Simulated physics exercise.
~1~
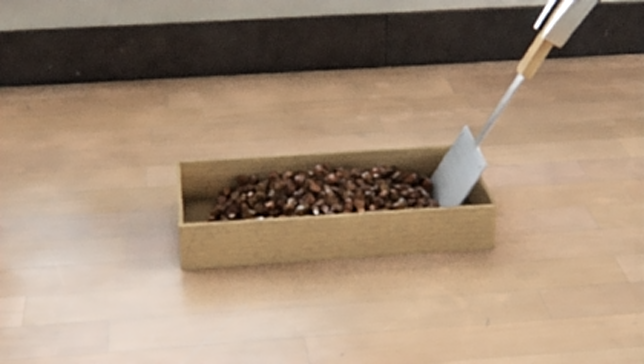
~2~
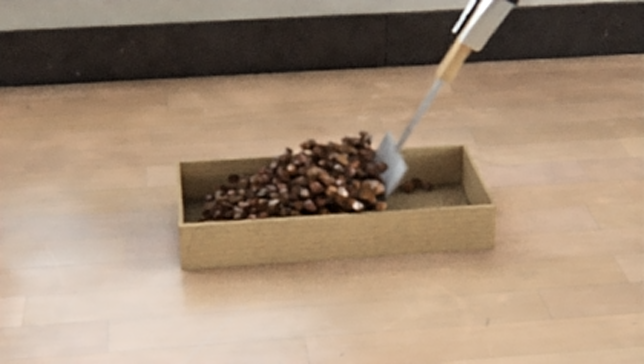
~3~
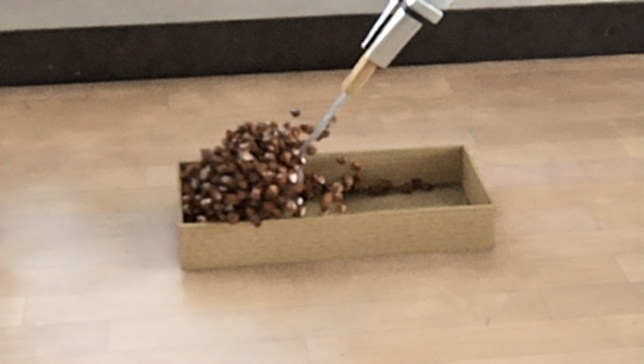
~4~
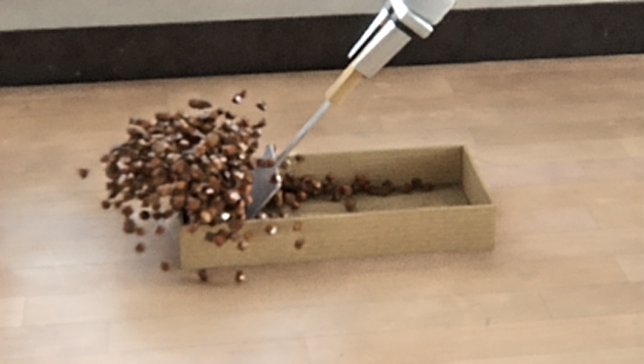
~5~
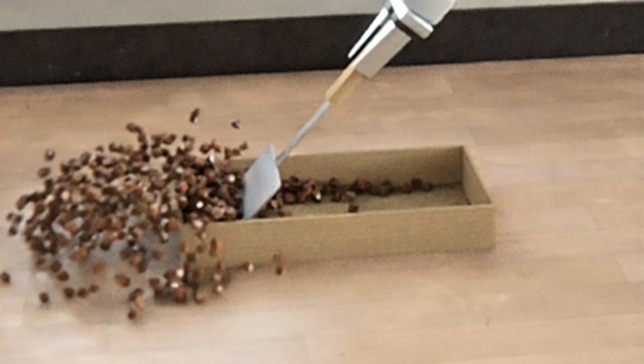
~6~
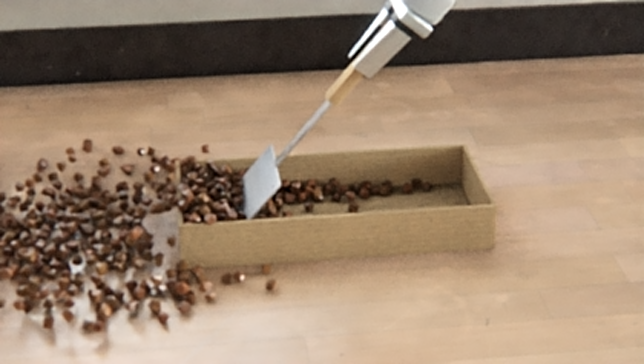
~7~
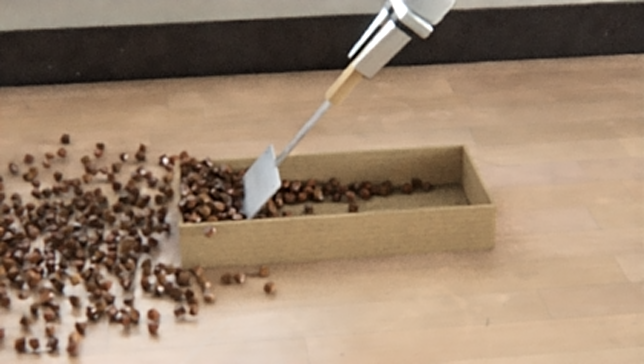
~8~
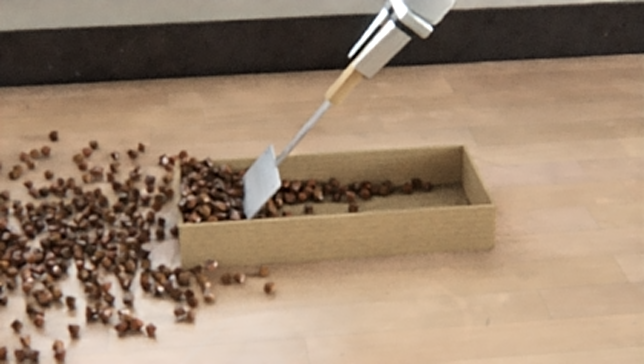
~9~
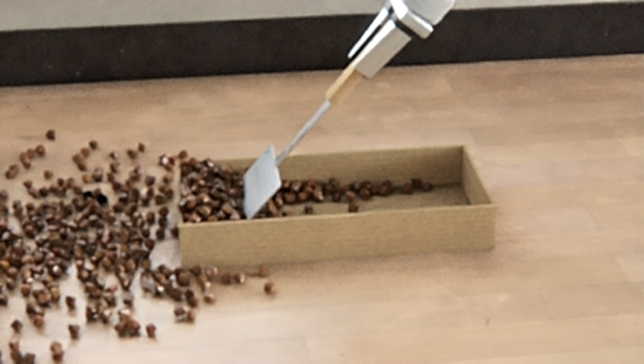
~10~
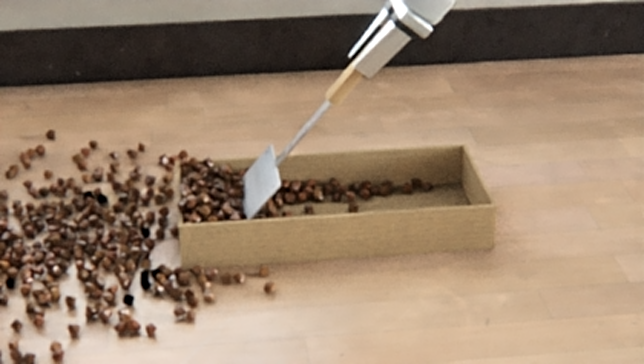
At first, a robot arm holds a flat paddle at the right end of a shallow rectangular tray, beside a low bed of small brown pellets on a wooden surface. The paddle sweeps left, pushing the pellets into a tall, steep heap. It stops short of the left end, tilting slightly, while the pellets surge onward and spray over the tray's wall. They scatter across the surface to the left and settle. In the end, roughly half lie spread outside, while the rest stay in the tray, mostly piled at its left end around the motionless paddle.
